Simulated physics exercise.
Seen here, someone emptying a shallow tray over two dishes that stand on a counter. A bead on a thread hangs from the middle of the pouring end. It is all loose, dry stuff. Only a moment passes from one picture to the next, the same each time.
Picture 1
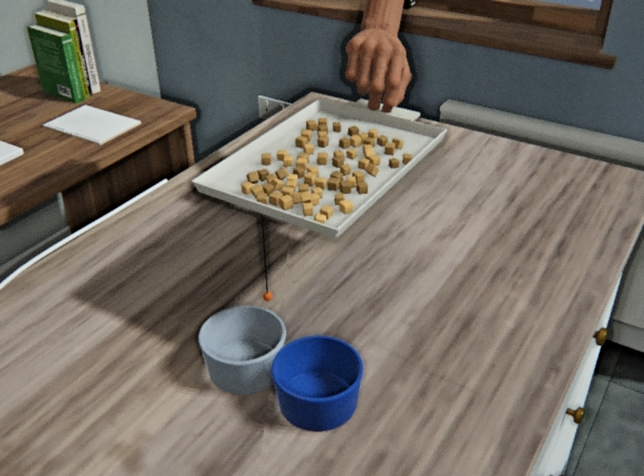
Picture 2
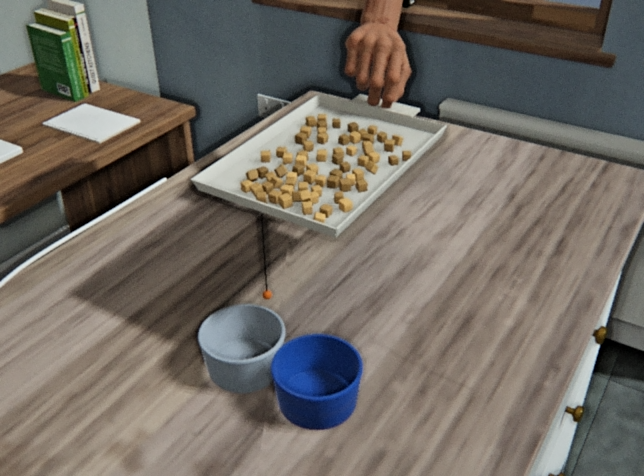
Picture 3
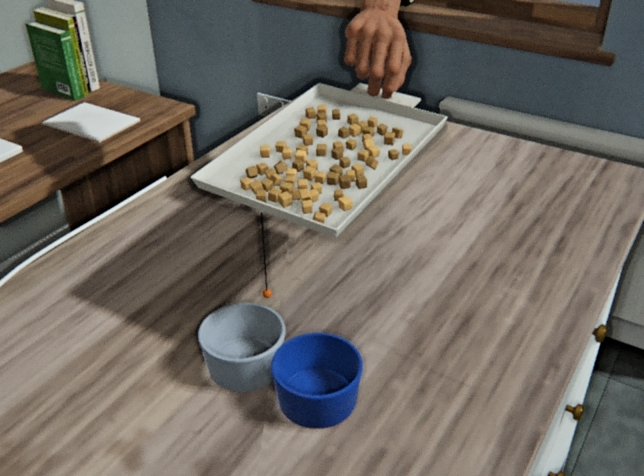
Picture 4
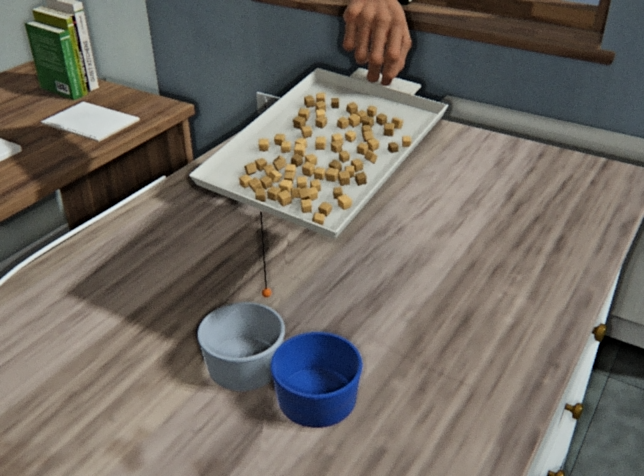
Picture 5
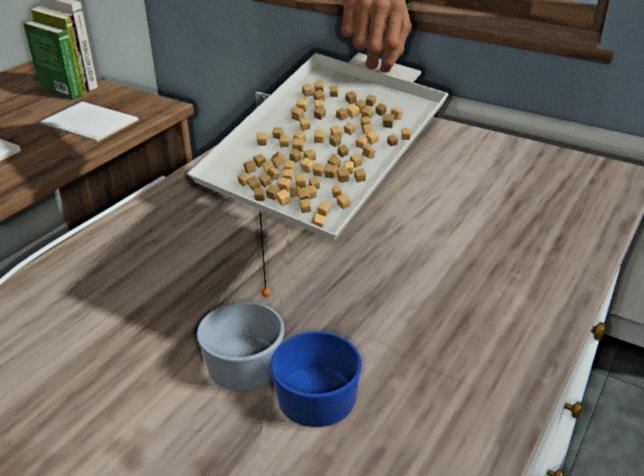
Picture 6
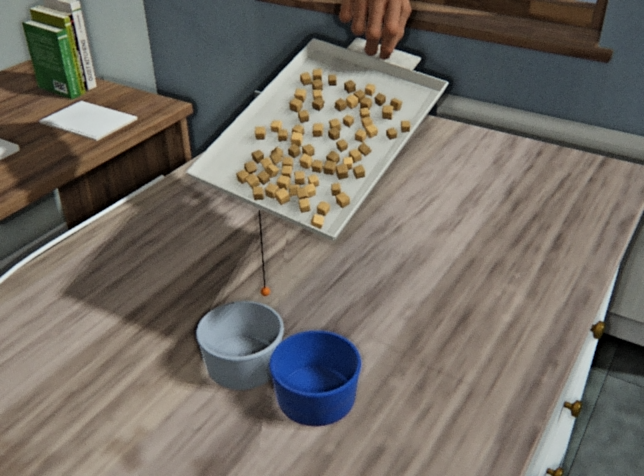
On a wood-grain counter, a hand gradually raises the far end of a shallow white tray of small tan cubes, tilting it toward a gray dish and a blue dish, while the cubes stay scattered across the tray.
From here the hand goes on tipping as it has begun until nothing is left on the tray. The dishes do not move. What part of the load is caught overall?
Caught overall: More than half.
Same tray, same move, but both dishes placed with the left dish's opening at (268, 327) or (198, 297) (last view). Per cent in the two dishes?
The first gives 80 %, the second 30 %.
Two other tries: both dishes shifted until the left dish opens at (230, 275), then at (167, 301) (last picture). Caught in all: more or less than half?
In turn: The smaller part; not half.
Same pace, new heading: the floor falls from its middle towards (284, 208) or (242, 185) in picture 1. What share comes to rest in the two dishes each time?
Roughly 80 per cent, and 20 per cent.
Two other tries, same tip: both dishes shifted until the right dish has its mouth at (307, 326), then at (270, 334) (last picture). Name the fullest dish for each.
First the dish on the right, then the right one.
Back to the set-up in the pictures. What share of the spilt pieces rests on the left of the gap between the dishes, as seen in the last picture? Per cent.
Close to 0 per cent.
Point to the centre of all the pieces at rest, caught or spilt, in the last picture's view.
Near (315, 383).
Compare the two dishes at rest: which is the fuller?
The winner is the right dish.
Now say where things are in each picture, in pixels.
Corners of the pouring end (198, 180) and (336, 226), level; middle of the load (313, 172), small wooden cubes; left dish (218, 372); right dish (294, 409); bead on its thread (268, 296), in the first picture.
Corners of the pouring end (197, 178) and (335, 225), level; middle of the load (312, 170), in the second picture.
Corners of the pouring end (197, 176) and (335, 226), tipped barely, lowest at the right corner; middle of the load (312, 166), in the third picture.
Corners of the pouring end (196, 174) and (334, 228), tipped a little, lowest at the right corner; middle of the load (311, 160), in the fourth picture.
Corners of the pouring end (194, 172) and (334, 230), tipped a little, lowest at the right corner; middle of the load (310, 156), in the fifth picture.
Corners of the pouring end (192, 170) and (333, 232), tipped clearly, lowest at the right corner; middle of the load (308, 151); left dish (216, 368); right dish (292, 404), in the sixth picture.
Just after the last frame, tray tipped steeply; almost all on the tray; just a few in the air.
A moment on, tray tipped past a quarter turn; roughly half on the tray; roughly a quarter in the right dish; about a tenth in the left dish; about a tenth outside both; about a tenth in the air.
Further on, tray tipped past a quarter turn; roughly half in the right dish; roughly a quarter in the left dish; roughly a third outside both.
When it is over, tray tipped past a quarter turn; roughly half in the right dish; roughly a quarter in the left dish; roughly a third outside both.
